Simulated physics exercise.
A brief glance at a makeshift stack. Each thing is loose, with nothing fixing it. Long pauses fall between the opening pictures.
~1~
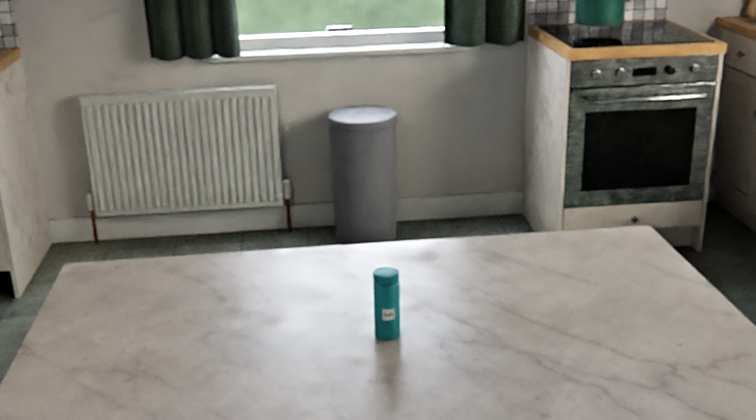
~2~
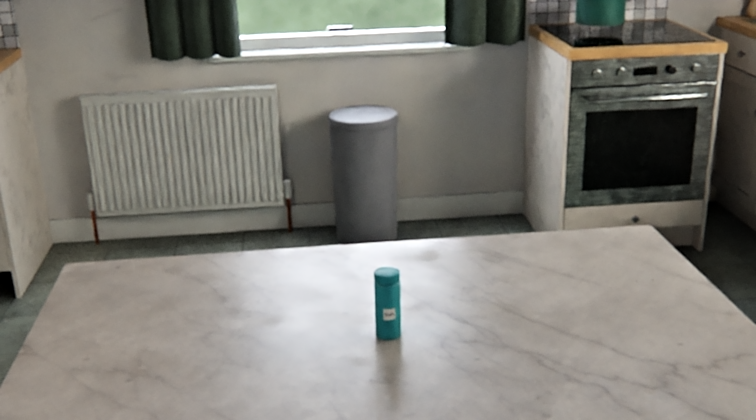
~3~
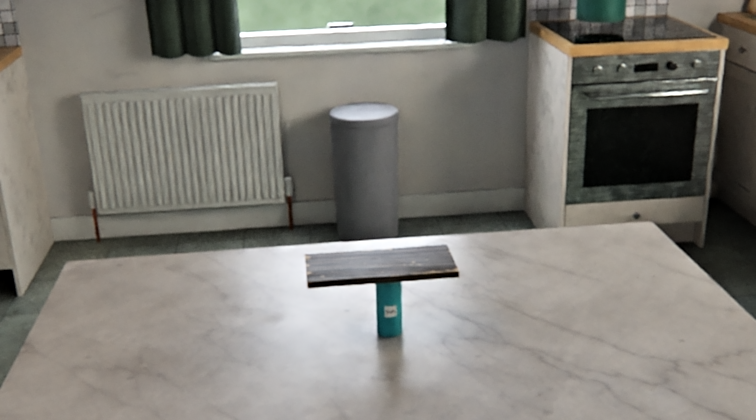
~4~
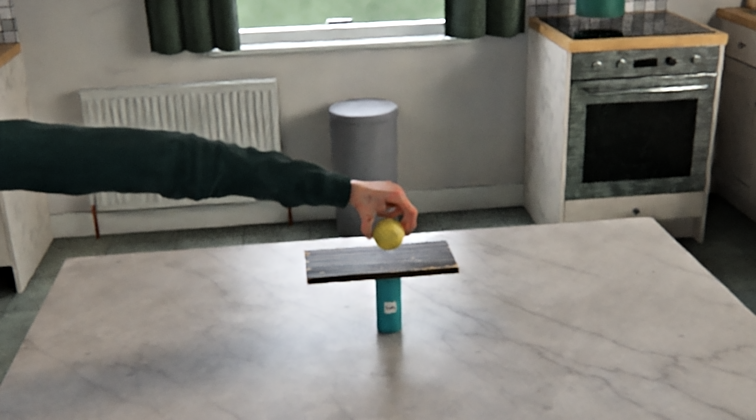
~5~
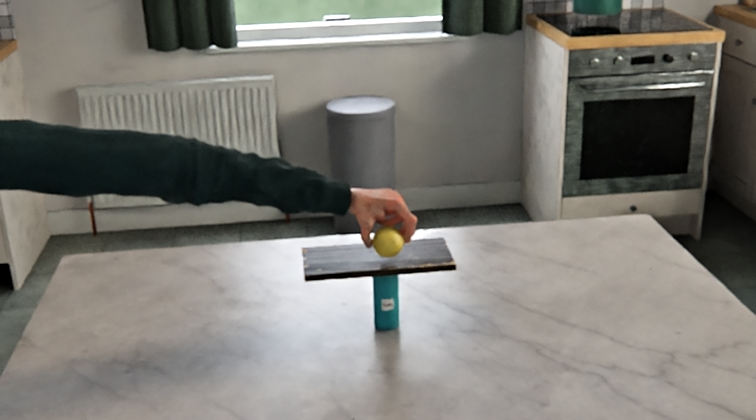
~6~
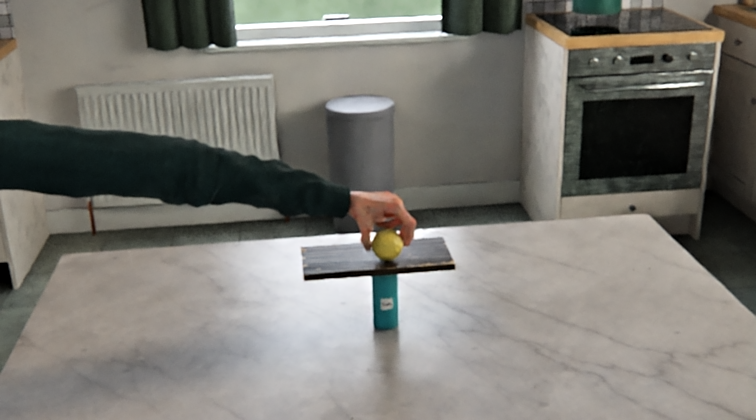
A hand lowering a yellow lemon onto a dark board that appears balanced on a turquoise shaker on a marble kitchen table.
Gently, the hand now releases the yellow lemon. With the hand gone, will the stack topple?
The stack is stable.
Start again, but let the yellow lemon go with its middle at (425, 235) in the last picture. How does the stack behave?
What happens next is that it remains standing.
Then, 0.80 s on from there, no change.
Then, 1.70 s on from there, yellow lemon resting near (387, 245).
In the end, all 3 unmoved. At the end, from the last picture's camera, yellow lemon near (387, 245). The stack keeps its balance.
